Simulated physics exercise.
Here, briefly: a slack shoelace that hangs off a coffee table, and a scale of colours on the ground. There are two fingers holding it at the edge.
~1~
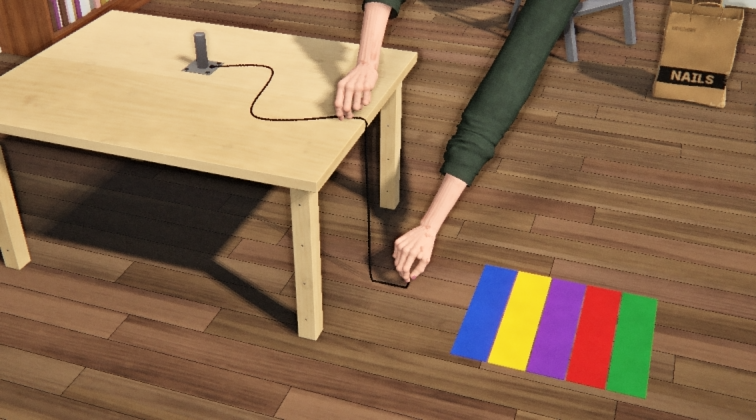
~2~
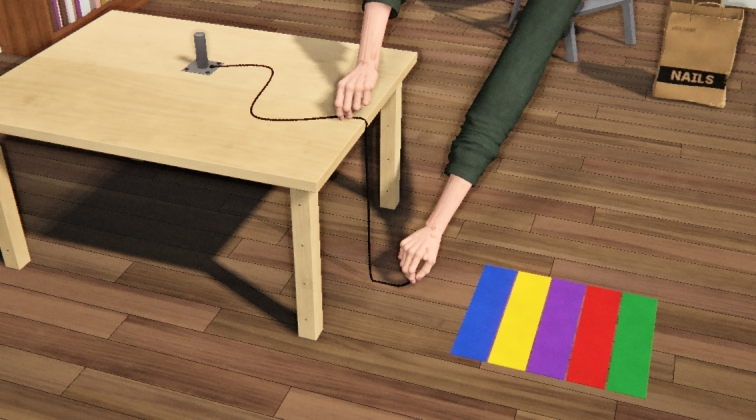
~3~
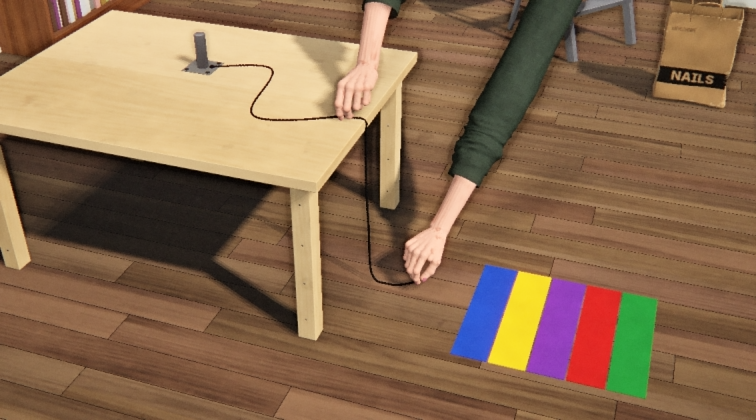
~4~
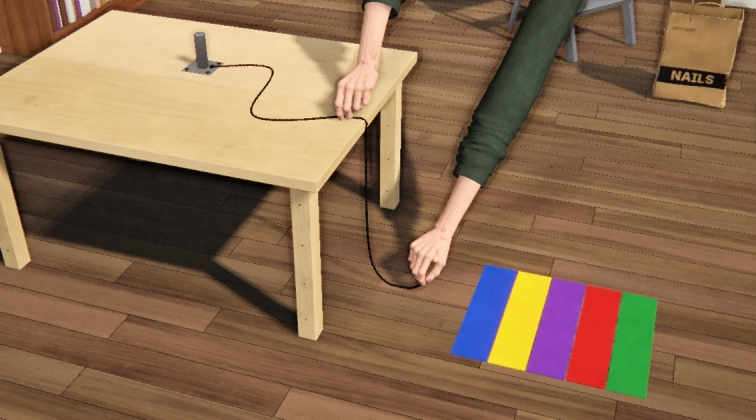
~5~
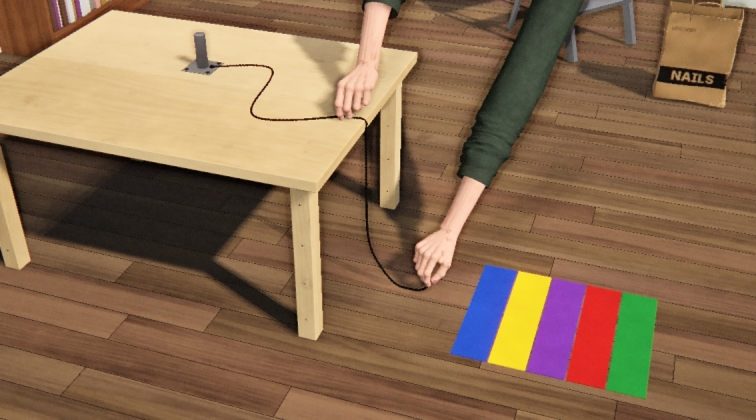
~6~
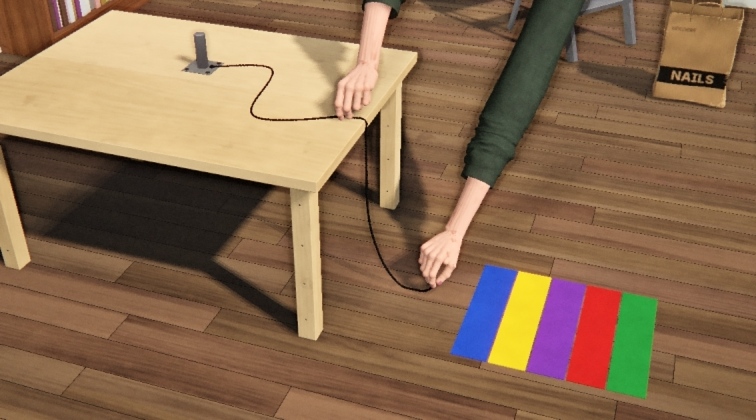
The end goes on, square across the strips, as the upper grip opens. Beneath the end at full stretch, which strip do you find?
You find the green strip.
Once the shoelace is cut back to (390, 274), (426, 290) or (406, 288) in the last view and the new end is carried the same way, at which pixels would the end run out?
Close to (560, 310) first, close to (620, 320) next, and close to (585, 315) last.
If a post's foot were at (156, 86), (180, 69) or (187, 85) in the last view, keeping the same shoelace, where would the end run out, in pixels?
Going through the tries, you get (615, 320), then (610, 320), then (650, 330).
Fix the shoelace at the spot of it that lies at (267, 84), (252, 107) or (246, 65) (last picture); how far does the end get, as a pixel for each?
The pixel places are (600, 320), (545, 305) and (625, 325), one per try.
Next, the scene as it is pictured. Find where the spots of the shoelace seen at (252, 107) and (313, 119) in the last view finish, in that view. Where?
Near (335, 103) and (403, 140).
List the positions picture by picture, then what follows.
In the first picture, end (410, 278); blue (475, 340); yellow (512, 348); purple (550, 357); red (589, 366); green (629, 375).
In the second picture, end (415, 279); shoelace through (250, 65) (263, 90) (278, 120) (362, 120) (368, 194) (370, 259).
In the third picture, end (420, 280).
In the fourth picture, end (425, 281); shoelace through (250, 65) (263, 90) (278, 120) (362, 120) (366, 194) (371, 259).
In the fifth picture, end (430, 282).
In the sixth picture, end (436, 283); shoelace through (250, 65) (263, 90) (278, 120) (362, 120) (367, 194) (382, 260).
Soon after, end near (582, 314); over red.
Then, end near (617, 322); over red.
At full stretch, end near (638, 326); over green. The end stops over the green strip.
